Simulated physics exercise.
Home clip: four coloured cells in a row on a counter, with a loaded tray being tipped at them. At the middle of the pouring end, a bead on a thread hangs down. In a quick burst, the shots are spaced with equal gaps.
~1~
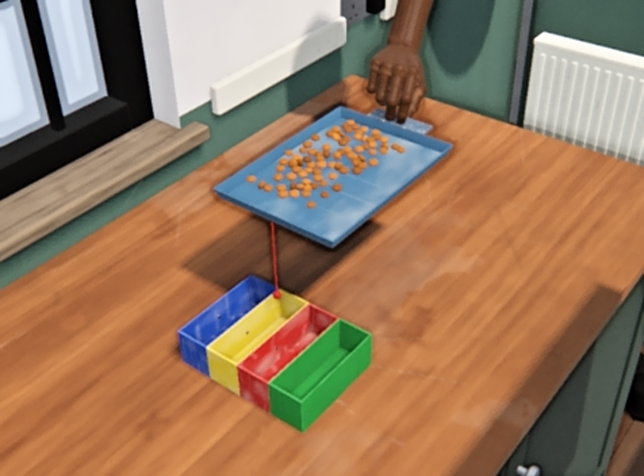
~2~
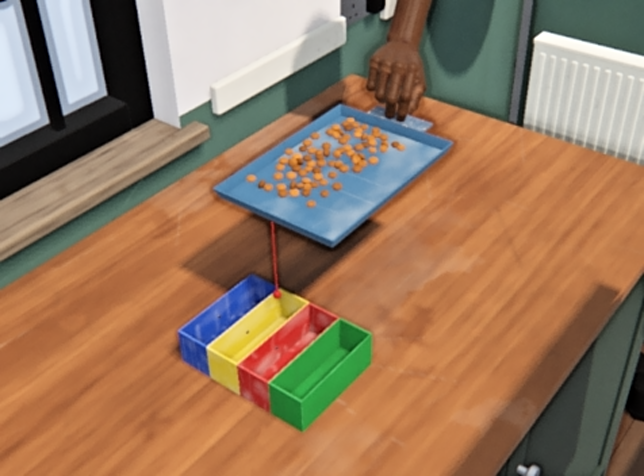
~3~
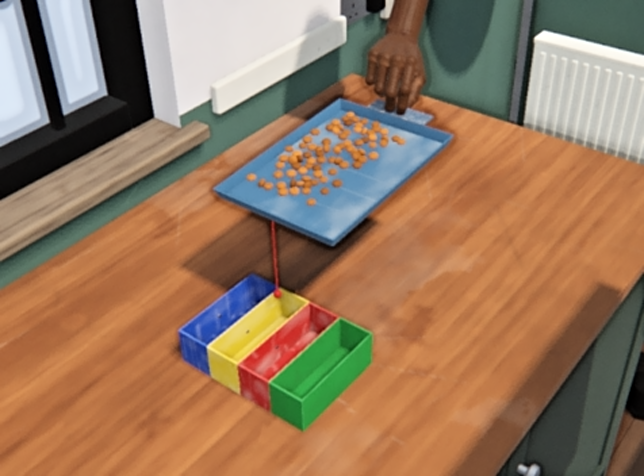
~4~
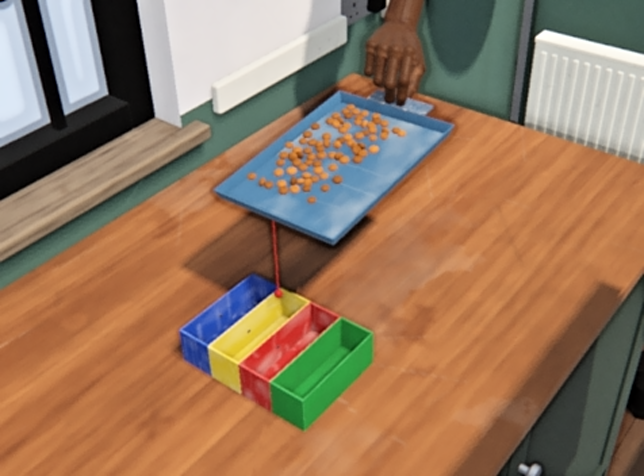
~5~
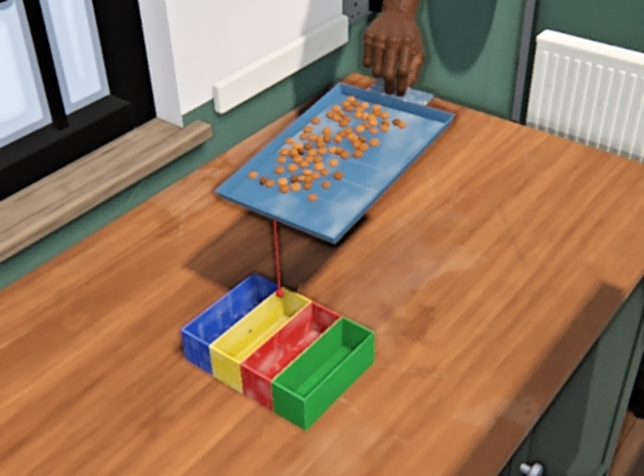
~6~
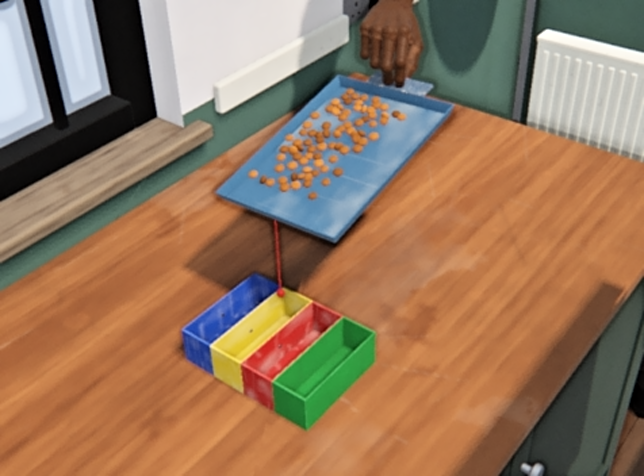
The footage shows a hand gradually raising the far end of a blue tray of small orange-brown pieces, tilting it slightly toward its left front corner, while a red bead hangs near still blue, yellow, red and green compartments on a wooden counter.
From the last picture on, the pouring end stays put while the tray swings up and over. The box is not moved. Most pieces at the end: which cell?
Blue.
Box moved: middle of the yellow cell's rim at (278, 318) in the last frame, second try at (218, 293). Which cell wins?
So it would be blue first and the yellow one after that.
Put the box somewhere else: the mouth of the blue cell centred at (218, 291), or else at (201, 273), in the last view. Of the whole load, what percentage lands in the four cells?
First some 90, then 100 per cent.
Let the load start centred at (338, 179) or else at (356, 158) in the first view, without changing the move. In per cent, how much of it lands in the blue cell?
Near 30 and 30 percent respectively.
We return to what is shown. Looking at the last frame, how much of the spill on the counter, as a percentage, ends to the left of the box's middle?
100 %, roughly.
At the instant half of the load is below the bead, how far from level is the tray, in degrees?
It's turned some 80 degrees by then.
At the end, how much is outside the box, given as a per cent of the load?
About 50 per cent.
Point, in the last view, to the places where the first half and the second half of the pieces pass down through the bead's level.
About (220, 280), and after that about (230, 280).
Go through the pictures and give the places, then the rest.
The first frame shows corners of the pouring end near (220, 188) and (332, 237), level; middle of the load near (337, 156), bits of cat kibble; bead on its thread near (277, 295); blue cell near (195, 351); yellow cell near (224, 368); red cell near (254, 386); green cell near (286, 405).
The second frame shows corners of the pouring end near (220, 188) and (332, 237), level; middle of the load near (337, 154).
The third frame shows corners of the pouring end near (220, 188) and (332, 236), tipped barely, lowest at the left corner; middle of the load near (337, 150).
The fourth frame shows corners of the pouring end near (220, 189) and (332, 235), tipped a little, lowest at the left corner; middle of the load near (337, 145).
The fifth frame shows corners of the pouring end near (221, 190) and (333, 234), tipped a little, lowest at the left corner; middle of the load near (338, 139).
The sixth frame shows corners of the pouring end near (222, 191) and (333, 233), tipped a little, lowest at the left corner; middle of the load near (337, 134); blue cell near (198, 350); yellow cell near (227, 366); red cell near (258, 384); green cell near (290, 403).
Shortly afterwards, tray tipped steeply; the bulk on the tray; only a few in the blue cell; near a quarter falling or outside the box.
Next, tray tipped right over; a little on the tray; near a quarter in the blue cell; a little in the yellow cell; near half falling or outside the box.
Some moments later, tray tipped past a quarter turn; near a third in the blue cell; a little in the yellow cell; near half falling or outside the box.
In the end, tray tipped past a quarter turn; near a third in the blue cell; a little in the yellow cell; none at all in the green cell; none at all in the red cell; near half outside the box.
